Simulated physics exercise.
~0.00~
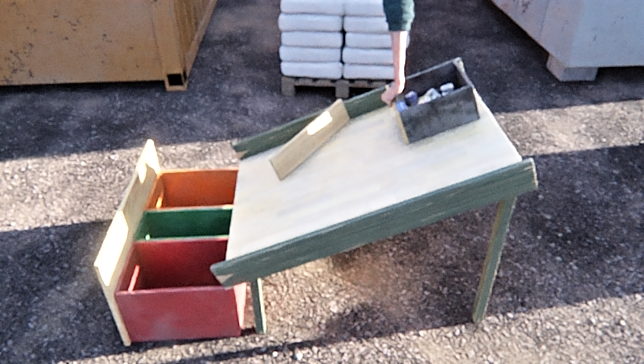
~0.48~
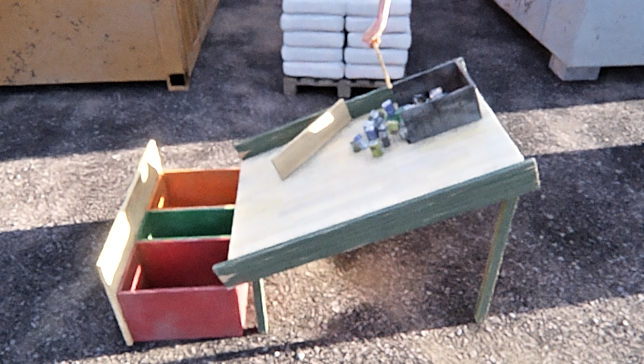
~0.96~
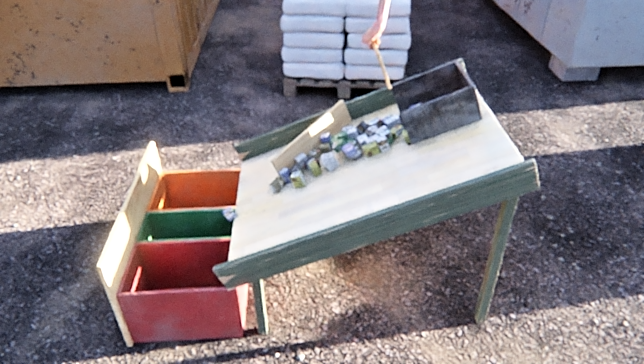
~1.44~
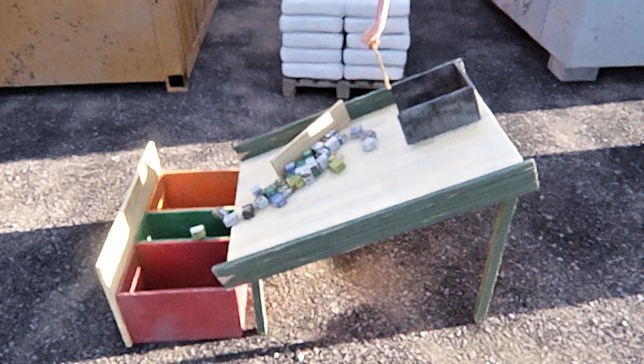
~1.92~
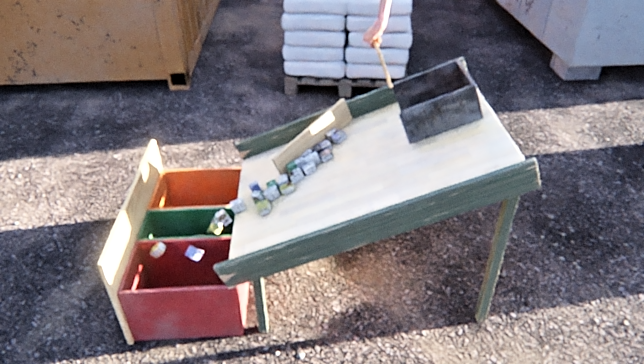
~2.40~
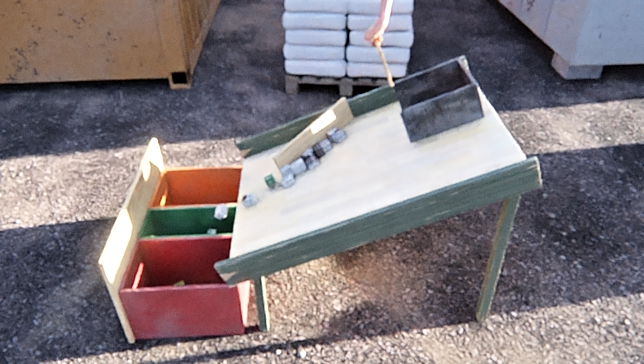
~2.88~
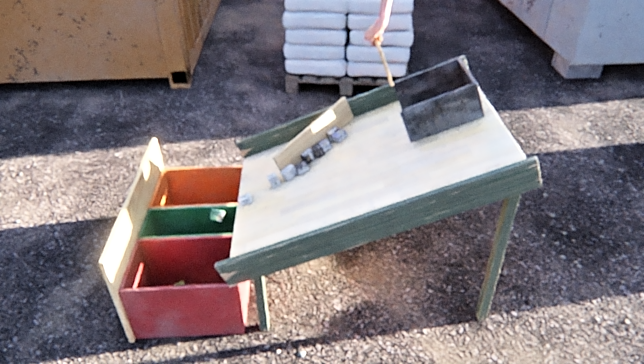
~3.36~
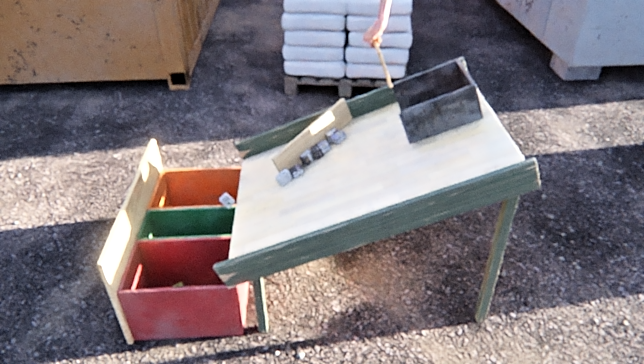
The clip opens on a sloping table with a black pen of small cartons at its upper end and red, green and orange bins below its lower edge. A hand reaching in from the top lifts the pen's gate, and the cartons spill out in a cluster. They slide down and left past an angled board, stretching into a loose line. The leading ones drop off the edge, mostly toward the green bin, with a couple heading into the red. The flow thins, and it ends with several cartons still resting against the board and one at the bins' edge.
